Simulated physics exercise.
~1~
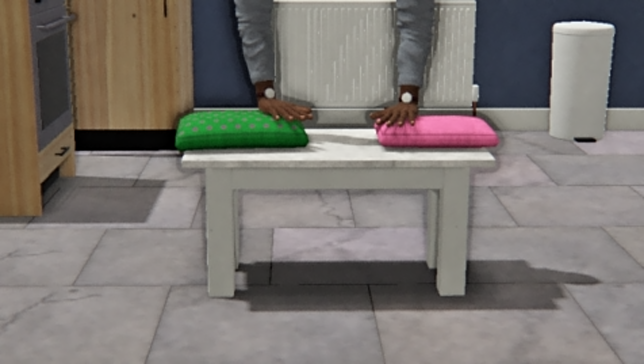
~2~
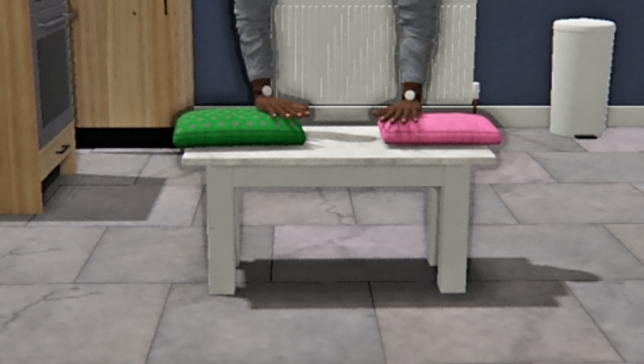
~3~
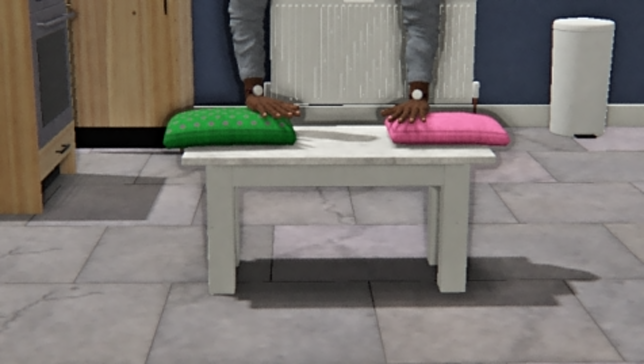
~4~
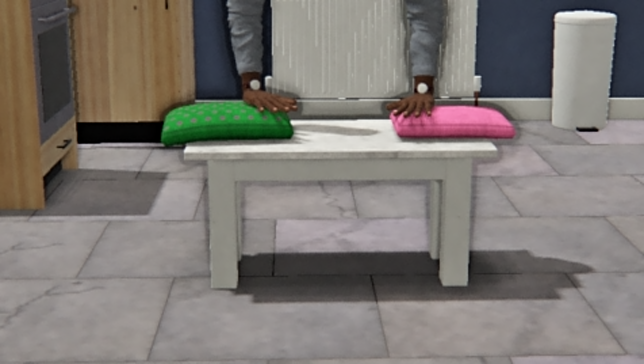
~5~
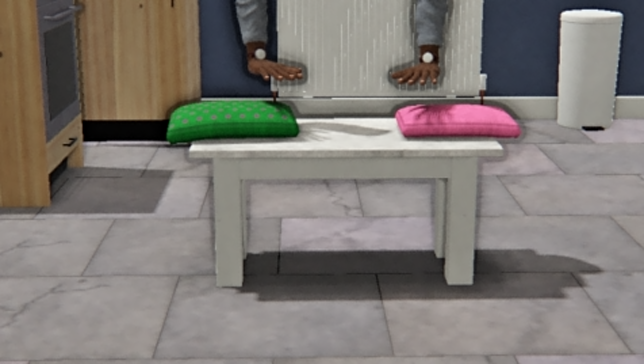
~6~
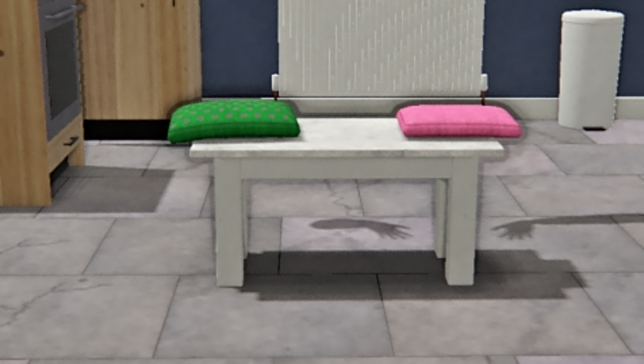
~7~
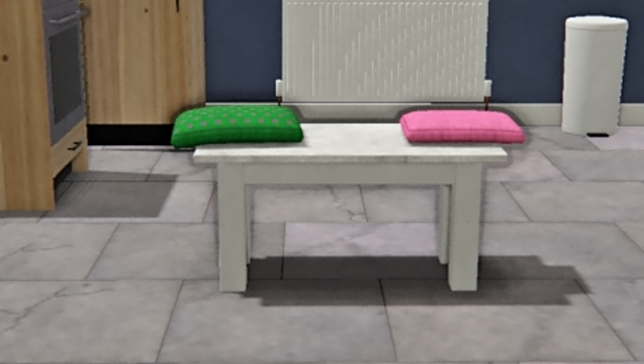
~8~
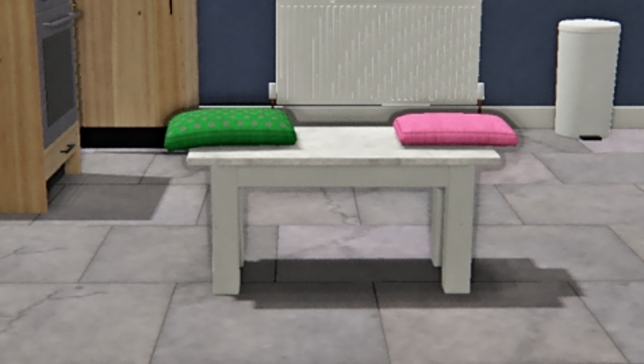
The clip opens on a low white table on a tiled floor, with a green pillow on its left side, a pink pillow on its right, and a person's hands resting against them. The hands spread apart, sliding the green pillow a little to the left and the pink one a little to the right until both jut slightly past the table's ends. The hands then lift and draw back out of view, their shadows crossing the floor. The view sways gently, but both pillows stay still on the tabletop, and neither falls.
